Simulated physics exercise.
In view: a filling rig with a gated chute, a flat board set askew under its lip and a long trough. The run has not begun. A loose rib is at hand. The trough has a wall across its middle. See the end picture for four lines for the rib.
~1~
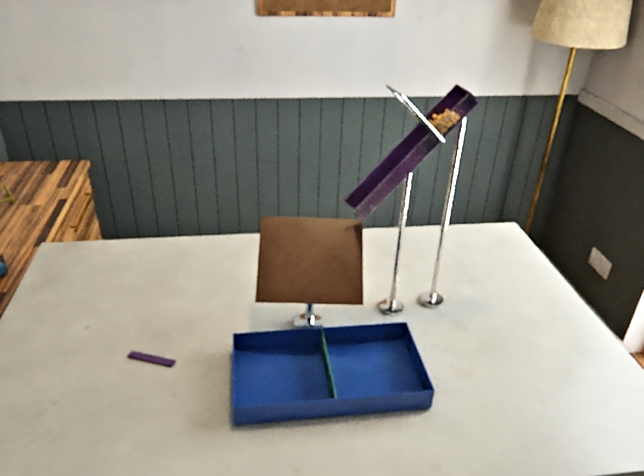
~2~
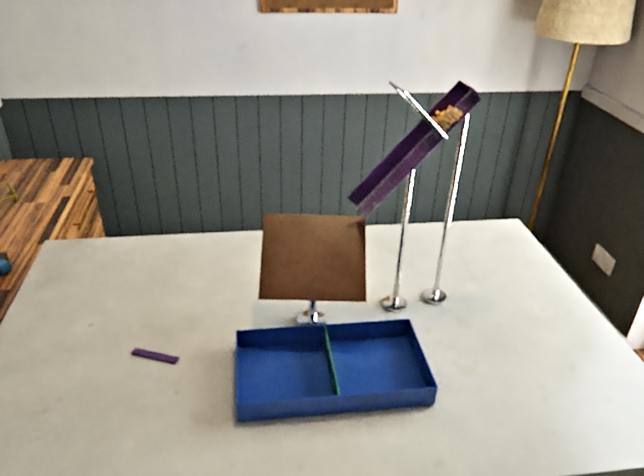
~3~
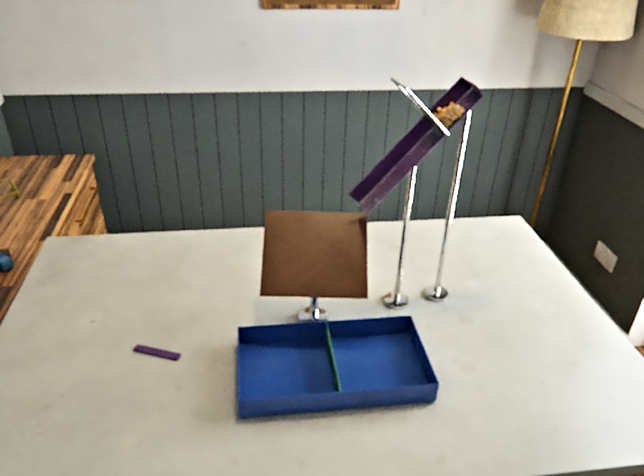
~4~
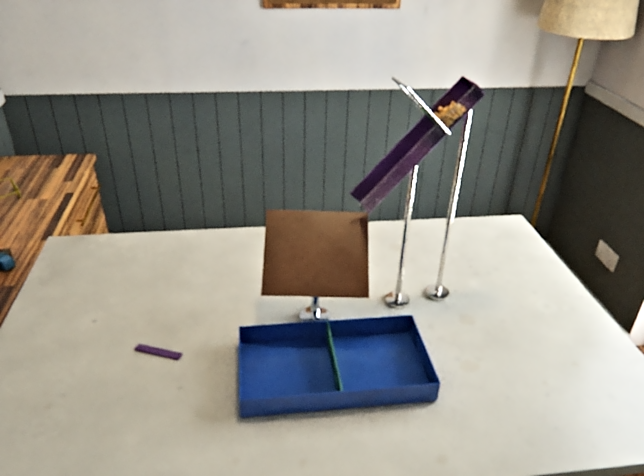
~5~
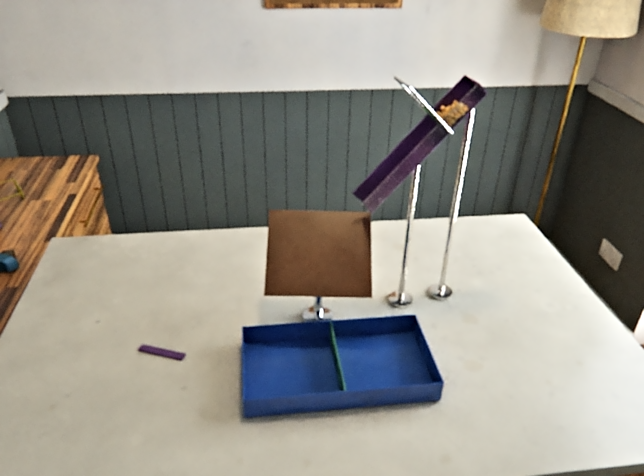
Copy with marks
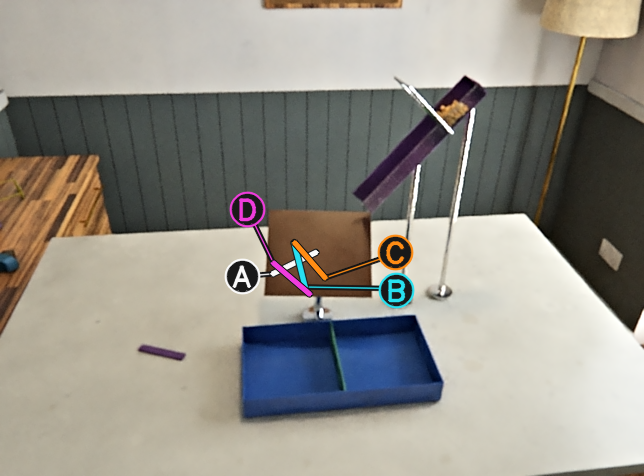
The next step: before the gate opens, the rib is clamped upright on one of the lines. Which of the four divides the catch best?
I would pick line C.
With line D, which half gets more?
More lands on the left.
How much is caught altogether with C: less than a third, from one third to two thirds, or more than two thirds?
Line C gives more than two thirds.
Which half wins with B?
More lands on the left.
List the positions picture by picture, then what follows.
Load behind the gate at (441, 125), dried chickpeas; lip of the chute at (359, 215), sloping fairly steeply, in the first picture.
Middle of the board at (314, 256), tilted fairly steeply; middle of its low edge at (312, 300); of its high edge at (315, 215), in the second picture.
Front corners of the trough at (239, 400) and (439, 384); front end of its middle wall at (341, 392); gate still shut at (428, 116), in the third picture.
Middle of the load at (447, 117); lip at (364, 208), in the fourth picture.
Middle of the load at (449, 116); lip at (367, 207), in the fifth picture.
On the marked copy, line A from (316, 252) to (272, 273); line B from (294, 242) to (305, 286); line C from (294, 242) to (325, 277); line D from (273, 263) to (309, 294).
With A, of what is caught, all in the left half, none in the right.
With B, of what is caught, all in the left half, none in the right.
With C, of what is caught, about a third in the left half, about two thirds in the right.
With D, of what is caught, nearly all in the left half, a stray few in the right.
